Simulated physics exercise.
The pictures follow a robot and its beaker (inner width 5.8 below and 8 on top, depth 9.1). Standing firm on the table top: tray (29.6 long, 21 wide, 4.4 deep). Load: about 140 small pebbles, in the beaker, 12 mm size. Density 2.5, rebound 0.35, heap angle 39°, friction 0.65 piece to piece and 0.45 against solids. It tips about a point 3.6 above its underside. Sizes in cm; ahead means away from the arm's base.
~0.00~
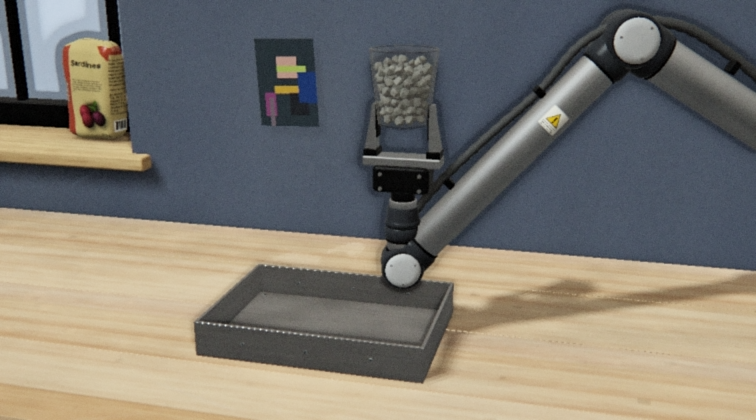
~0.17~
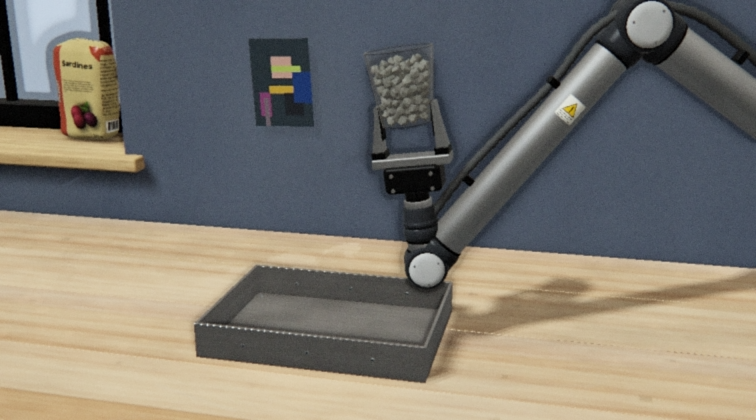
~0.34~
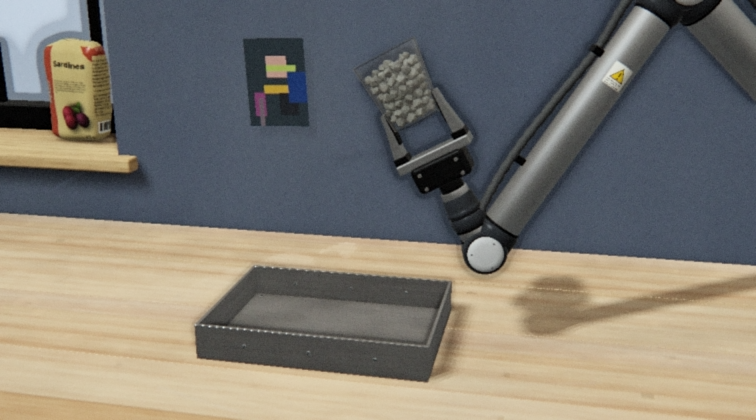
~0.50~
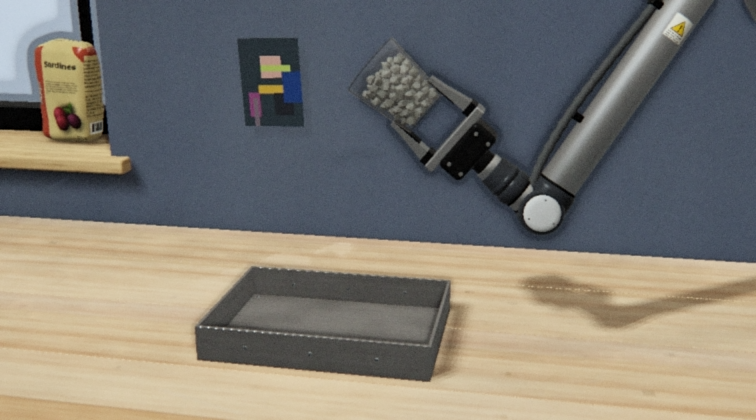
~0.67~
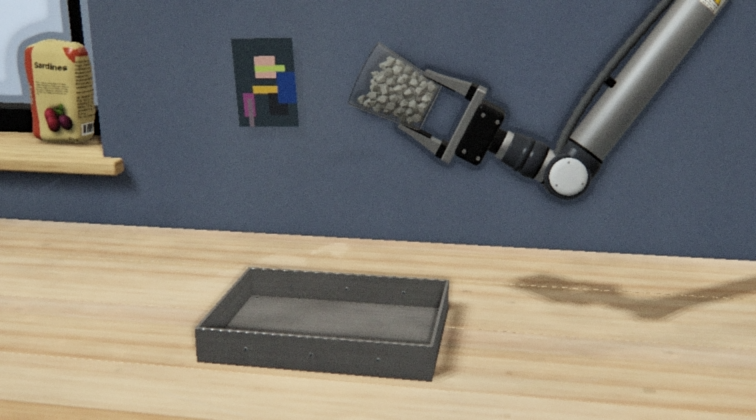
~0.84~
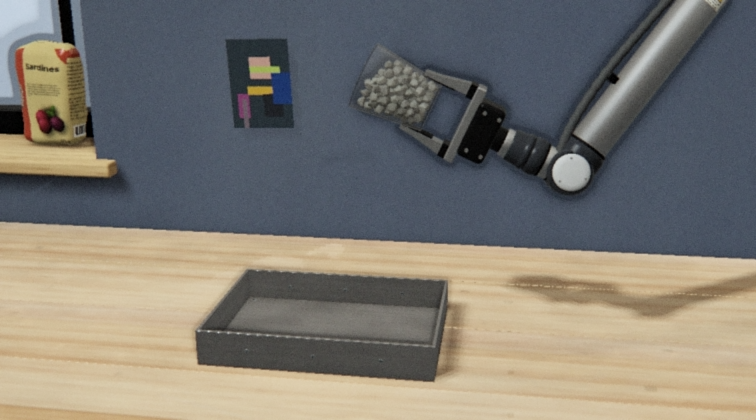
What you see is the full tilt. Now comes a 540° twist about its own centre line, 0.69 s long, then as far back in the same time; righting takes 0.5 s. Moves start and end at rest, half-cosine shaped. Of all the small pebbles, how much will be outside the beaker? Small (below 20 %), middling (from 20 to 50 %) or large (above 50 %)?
Answer: Small; below 20 % of the small pebbles finish outside the beaker.
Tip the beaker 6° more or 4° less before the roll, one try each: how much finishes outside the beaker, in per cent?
Some 10 and 0 per cent.
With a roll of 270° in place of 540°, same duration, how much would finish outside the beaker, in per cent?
It would be near 5 per cent.
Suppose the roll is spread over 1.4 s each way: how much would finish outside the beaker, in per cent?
It would be near 10 per cent.
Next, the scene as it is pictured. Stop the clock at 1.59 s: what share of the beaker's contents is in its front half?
Roughly 50 per cent.
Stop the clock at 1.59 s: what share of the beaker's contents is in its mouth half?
About 50 per cent.
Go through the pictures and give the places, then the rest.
In the first picture, the beaker middle at (404, 88), upright; upper third of the load around (403, 71), from x 380 to 430, top at y 60; 145 in the beaker.
In the second picture, the beaker middle at (403, 88), tipped 8°; upper third of the load around (405, 71), from x 375 to 425, top at y 60.
In the third picture, the beaker middle at (401, 88), tipped 28°; upper third of the load around (402, 72), from x 370 to 430, top at y 55.
In the fourth picture, the beaker middle at (399, 90), tipped 51°; upper third of the load around (396, 75), from x 370 to 435, top at y 60.
In the fifth picture, the beaker middle at (398, 91), tipped 65°; upper third of the load around (394, 78), from x 365 to 430, top at y 60.
In the sixth picture, the beaker middle at (399, 92), tipped 66°; upper third of the load around (397, 81), from x 365 to 435, top at y 65; 145 in the beaker.
After 1.59 s, tipped 66°, highest piece 37 above the table; 144 in the beaker, 1 in the tray.
After 2.34 s, tipped 56°, highest piece 37 above the table; 141 in the beaker, 2 in the tray, 2 in flight or on a rim.
After 2.92 s, upright, highest piece 39 above the table; 141 in the beaker, 4 in the tray.
After 3.62 s, upright, highest piece 39 above the table; 141 in the beaker, 4 in the tray.
In the end, 141 in the beaker, 4 in the tray. That is 3 % outside the beaker.
